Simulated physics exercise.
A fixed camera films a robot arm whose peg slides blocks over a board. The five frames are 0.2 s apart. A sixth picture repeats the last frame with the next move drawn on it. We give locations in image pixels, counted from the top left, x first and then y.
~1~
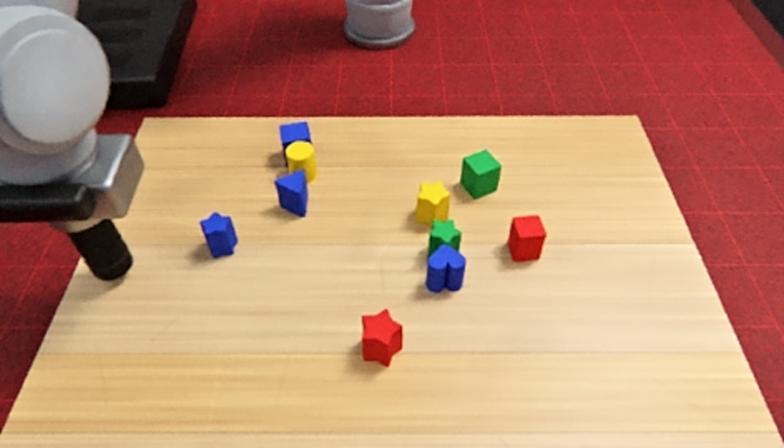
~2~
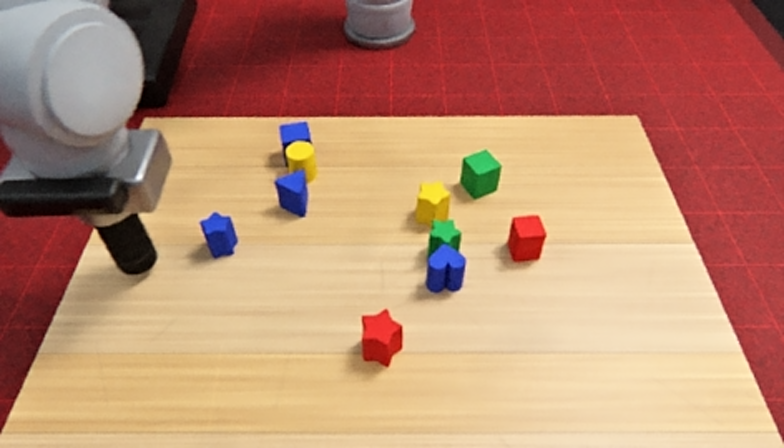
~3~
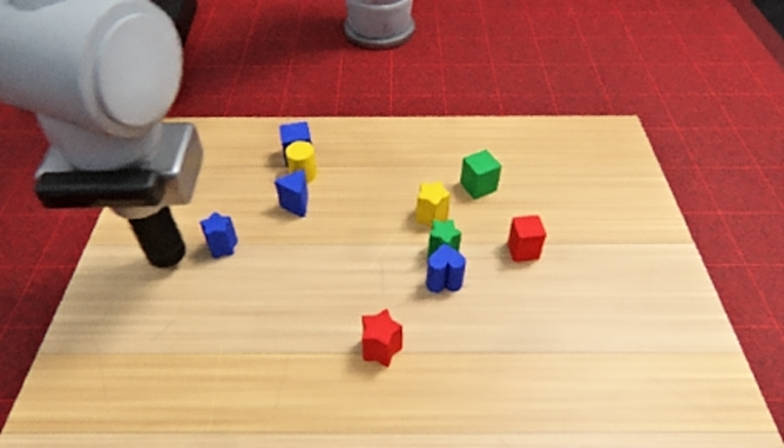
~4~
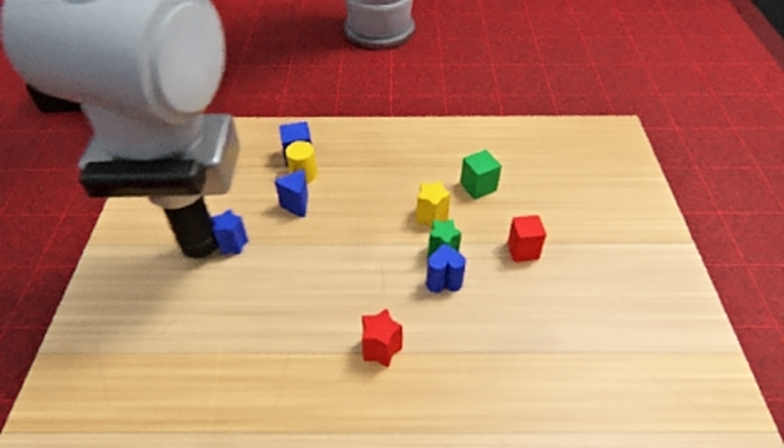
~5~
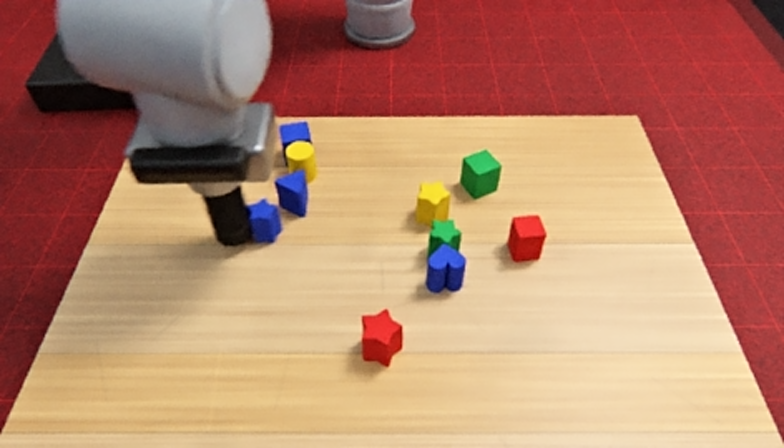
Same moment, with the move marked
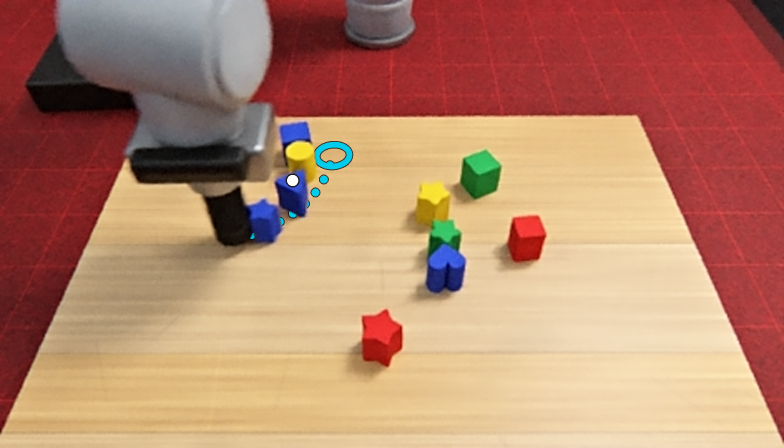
A pale wooden tabletop over a red tiled floor is seen from above by a still camera. Blue and yellow blocks sit at the upper left, with green, yellow, blue and red ones right of centre and a red star nearer the front. A grey robot arm with a black peg glides in from the left, meets the blue star block and pushes it right and slightly away.
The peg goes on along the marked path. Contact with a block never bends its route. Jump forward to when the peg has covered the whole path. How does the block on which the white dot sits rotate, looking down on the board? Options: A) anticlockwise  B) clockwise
B - clockwise.
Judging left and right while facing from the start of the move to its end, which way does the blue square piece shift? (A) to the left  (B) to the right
My pick is A.
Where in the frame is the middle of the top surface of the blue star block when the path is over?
The middle of its top is at (331, 184).
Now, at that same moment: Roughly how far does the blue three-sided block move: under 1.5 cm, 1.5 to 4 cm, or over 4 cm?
The blue three-sided block moves over 4 cm.
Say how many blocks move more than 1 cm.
Count: Three or more.
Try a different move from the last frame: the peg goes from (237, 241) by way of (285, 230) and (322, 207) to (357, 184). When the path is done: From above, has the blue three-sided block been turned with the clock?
Going by the path, no.
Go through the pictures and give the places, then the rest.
The first frame shows lower end of the peg (113, 266), tops of blocks, blue star block (215, 222), blue three-sided block (293, 181), blue square piece (295, 131), yellow cylinder (300, 150).
The second frame shows peg (138, 261), blocks as before.
The third frame shows peg (167, 254), blocks as before.
The fourth frame shows peg (200, 245), blue star block (226, 220).
The fifth frame shows peg (235, 233), blue star block (261, 209), blue three-sided block (293, 181), blue square piece (295, 131), yellow cylinder (300, 150).
The drawn path runs from (237, 241) over (286, 218) and (319, 188) to (333, 155); the dot is on the blue three-sided block.
The first path, step by step. One third of the way, peg (286, 210); blue star block (313, 191), turned 15° clockwise; blue three-sided block (307, 172), turned 45° anticlockwise.
Two thirds of the way, peg (318, 180); blue star block (331, 184), turned 55° clockwise; blue three-sided block (343, 150); blue square piece (293, 127); yellow cylinder (301, 144).
At the end, peg (332, 148); blue star block (331, 184), turned 55° clockwise; blue three-sided block (355, 141), turned 70° clockwise; blue square piece (280, 113), turned 30° anticlockwise; yellow cylinder (305, 121).
